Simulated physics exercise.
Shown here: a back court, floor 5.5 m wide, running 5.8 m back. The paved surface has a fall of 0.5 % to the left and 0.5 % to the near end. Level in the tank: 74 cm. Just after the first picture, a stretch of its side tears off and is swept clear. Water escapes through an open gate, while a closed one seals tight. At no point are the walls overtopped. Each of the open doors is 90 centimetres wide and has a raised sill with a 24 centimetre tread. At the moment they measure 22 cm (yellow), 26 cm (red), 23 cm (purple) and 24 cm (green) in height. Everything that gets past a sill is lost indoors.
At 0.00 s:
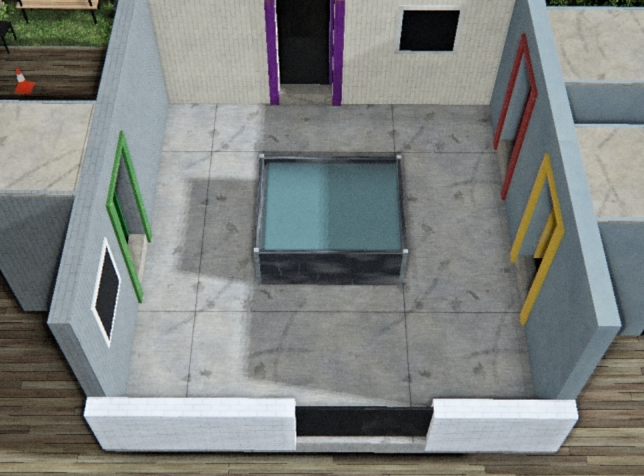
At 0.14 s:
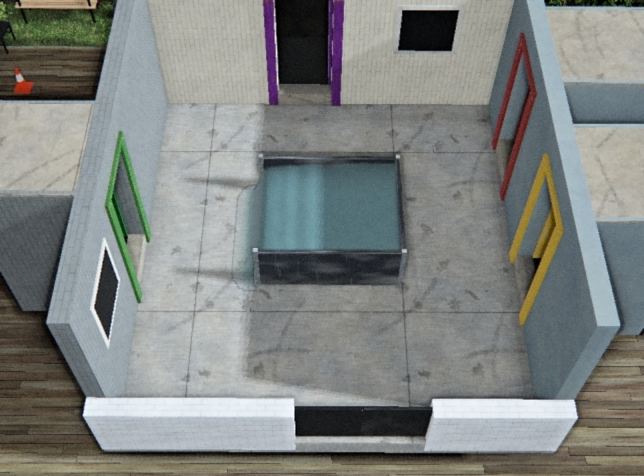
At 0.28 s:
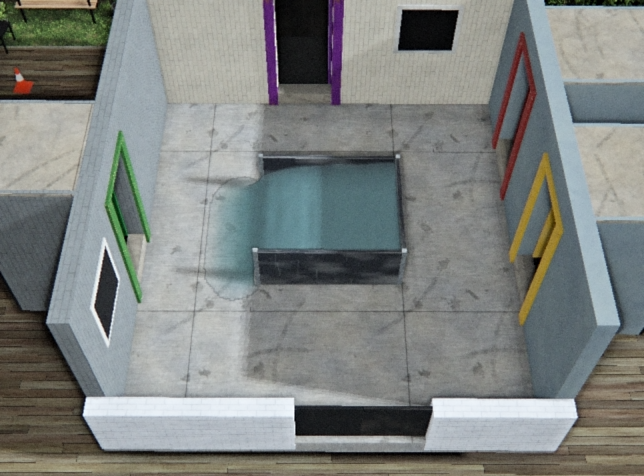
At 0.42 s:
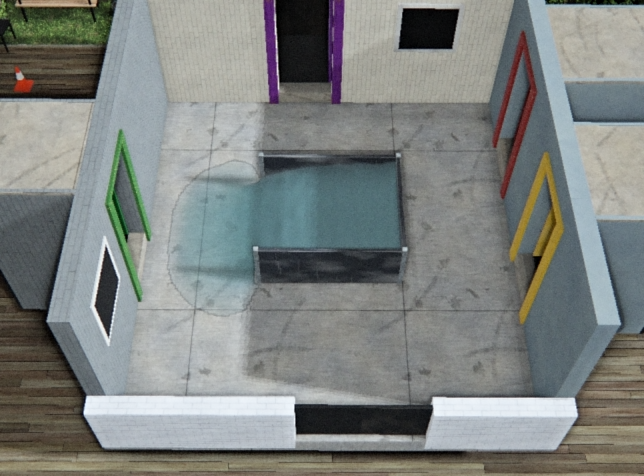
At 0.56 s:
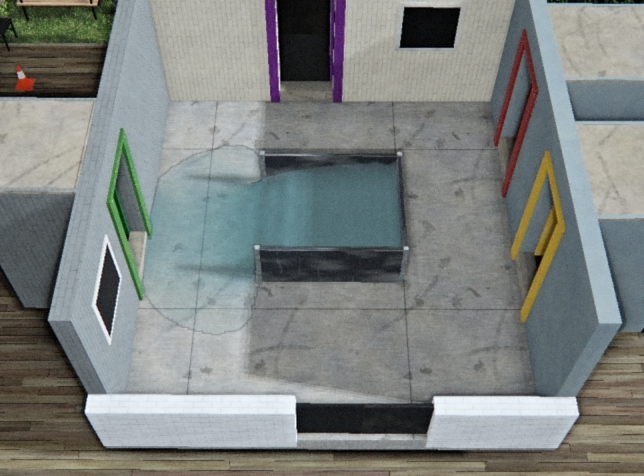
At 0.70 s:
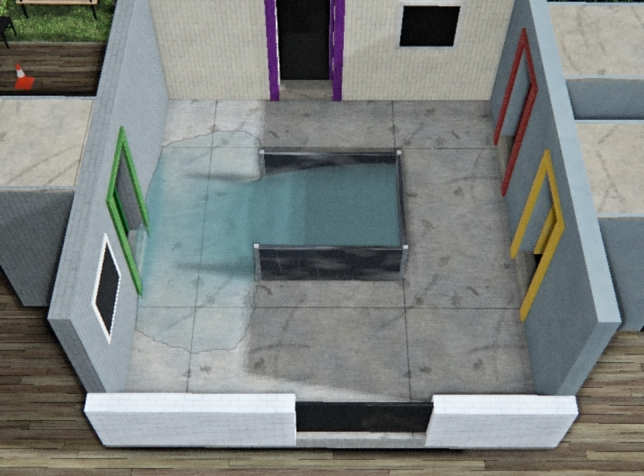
At the start, a dark-sided tank of still, blue-green water sits in a paved court with green, purple, red and yellow door surrounds. Then its left side is open, and water pours out in a rounded sheet, spreading left across the floor to the green doorway and widening along the left wall.
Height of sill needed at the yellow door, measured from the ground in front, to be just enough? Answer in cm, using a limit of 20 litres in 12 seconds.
Approximately 11 cm.
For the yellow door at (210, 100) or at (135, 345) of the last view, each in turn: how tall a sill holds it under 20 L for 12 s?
In turn: About 29 cm, about 14.5 cm.
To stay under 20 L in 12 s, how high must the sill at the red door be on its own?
The red door needs around 10.5 cm.
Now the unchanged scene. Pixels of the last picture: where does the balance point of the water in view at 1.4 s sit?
(252, 229) or so.
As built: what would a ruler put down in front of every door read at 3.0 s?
Door by door in centimetres - yellow 0, red 0, purple 10, green 24.
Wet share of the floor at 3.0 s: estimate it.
Close to 55 per cent of it is wet.
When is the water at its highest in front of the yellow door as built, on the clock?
Crest at t of about 6.0 s.
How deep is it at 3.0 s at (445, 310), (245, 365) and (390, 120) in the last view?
About 0, 7 and 4 cm.
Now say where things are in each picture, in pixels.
The first frame shows still water, 74 cm deep, in the tank at (331, 206); the yellow door at (533, 250) is dry.
In the second frame, water pours out at (262, 224) and has run 0.3 m, to (241, 281); about 10 cm deep outside, 74 cm at the back.
In the third frame, water pours out at (262, 226) and has run 0.8 m, to (210, 260); about 13 cm deep outside, 74 cm at the back.
In the fourth frame, water pours out at (263, 226) and has run 1.3 m, to (174, 258); about 10 cm deep outside, 72 cm at the back.
In the fifth frame, the gap is at (264, 225), the front 1.7 m out at (158, 184); the back of the tank holds 63 cm.
In the sixth frame, the front is at (128, 271), 1.9 m from the gap at (264, 224); 5.5 m2 of floor is wet, 63 cm left at the back; the yellow door at (533, 246), 3.9 m from the gap, is still 3.9 m from the nearest water.
After 1.4 s water covers 25 % of the floor, deepest (48 cm) near (164, 220); it has not reached the yellow door.
After 3.0 s water covers 55 % of the floor, deepest (35 cm) near (124, 407); it has not reached the yellow door.
After 12.0 s water covers 100 % of the floor, deepest (16 cm) near (123, 420); 9 cm at the yellow door, 0 litres in over its 22 cm sill.
At the yellow door as built, the water arrived by 4.4 s and peaked near 17 cm at 6.2 s.
Run again over the same 12 s with other heights there, 28 litres in over 10 cm, 6 litres over 13.5 cm. The limit of 20 litres is kept from about 11 cm up.
